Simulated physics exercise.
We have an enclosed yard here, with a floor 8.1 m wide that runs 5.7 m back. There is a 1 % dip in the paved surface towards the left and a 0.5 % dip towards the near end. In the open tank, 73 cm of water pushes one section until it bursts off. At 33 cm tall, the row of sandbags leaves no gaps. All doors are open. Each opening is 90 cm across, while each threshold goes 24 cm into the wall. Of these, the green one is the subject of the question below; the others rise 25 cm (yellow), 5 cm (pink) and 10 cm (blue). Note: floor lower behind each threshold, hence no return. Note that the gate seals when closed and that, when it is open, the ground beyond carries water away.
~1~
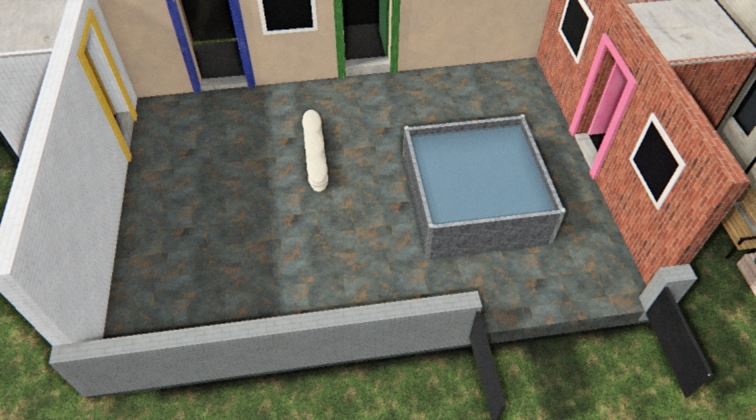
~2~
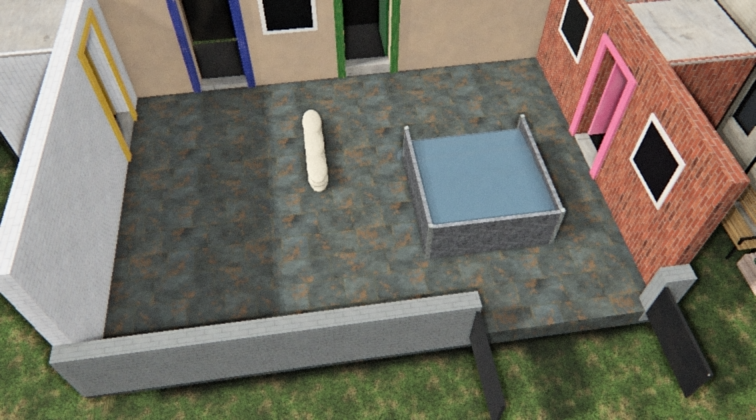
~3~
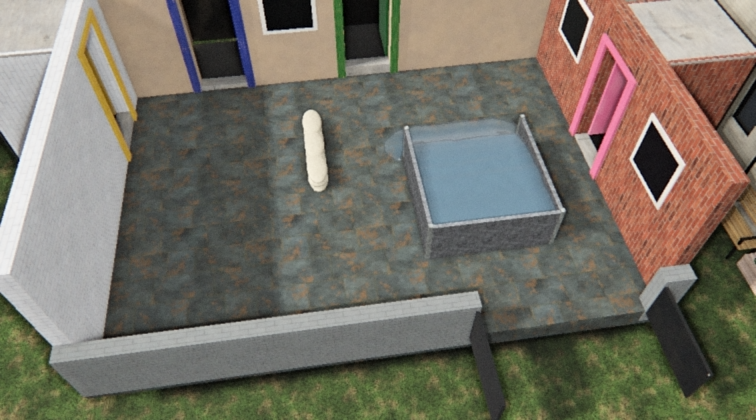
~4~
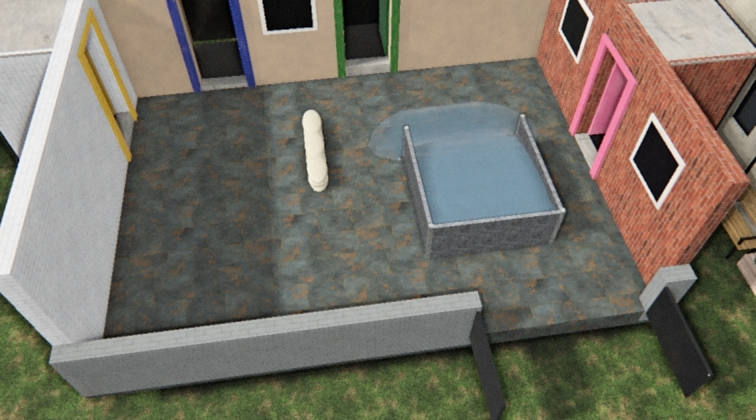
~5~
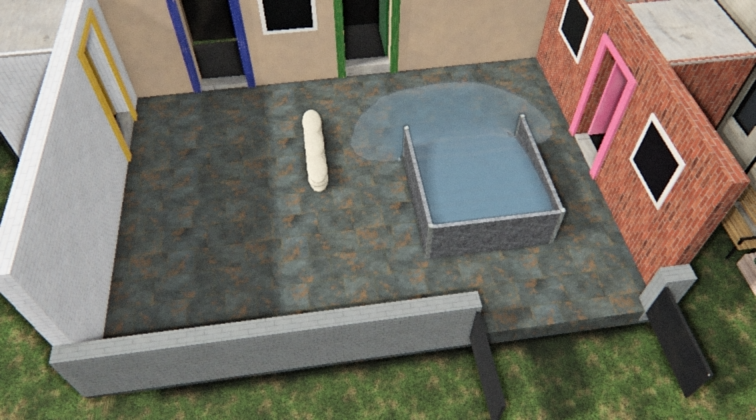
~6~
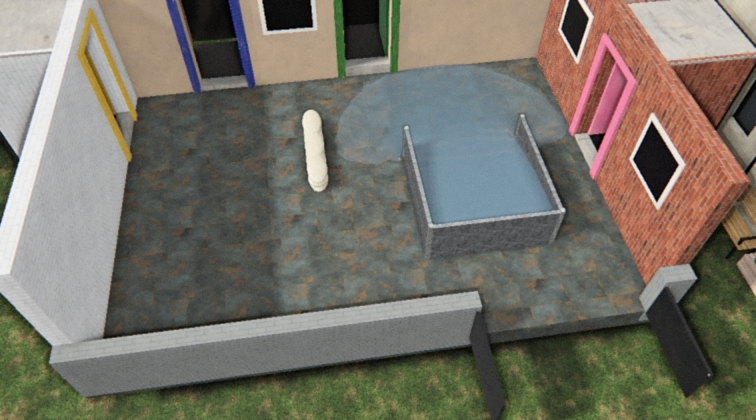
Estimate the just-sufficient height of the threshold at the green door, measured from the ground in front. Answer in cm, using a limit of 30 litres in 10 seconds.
I would say 25 cm.
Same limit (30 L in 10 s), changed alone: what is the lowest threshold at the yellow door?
At the yellow door it takes roughly 17 centimetres.
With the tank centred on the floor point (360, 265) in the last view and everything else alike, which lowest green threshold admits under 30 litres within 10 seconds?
Then about 27 centimetres at the least.
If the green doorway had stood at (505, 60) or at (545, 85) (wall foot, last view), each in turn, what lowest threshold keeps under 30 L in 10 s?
In turn: About 27 cm, about 25 cm.
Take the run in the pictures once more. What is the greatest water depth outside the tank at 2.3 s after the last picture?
Around 32 centimetres.
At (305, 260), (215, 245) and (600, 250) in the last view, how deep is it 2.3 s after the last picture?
Approx. 0 / 0 / 0 cm.
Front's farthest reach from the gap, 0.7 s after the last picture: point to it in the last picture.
At about (294, 85).
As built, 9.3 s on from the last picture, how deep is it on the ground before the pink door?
Some 2.5 cm.
Then, 0.7 s after the last picture water covers 25 % of the floor, deepest (45 cm) near (438, 76); 31 cm at the green door, 4 litres in over its 22 cm threshold.
Then, 2.3 s after the last picture water covers 40 % of the floor, deepest (32 cm) near (530, 61); 23 cm at the green door, 48 litres in over its 22 cm threshold.
Then, 9.3 s after the last picture water covers 95 % of the floor, deepest (14 cm) near (101, 359); 5 cm at the green door, 50 litres in over its 22 cm threshold.
At the green door as built, the water peaked near 33 cm, 1.1 s after the last picture.
With a threshold of 20 cm, 70 litres would have come in within the 10 s; with 27 cm, 18 litres. So under 30 litres takes about 25 cm.
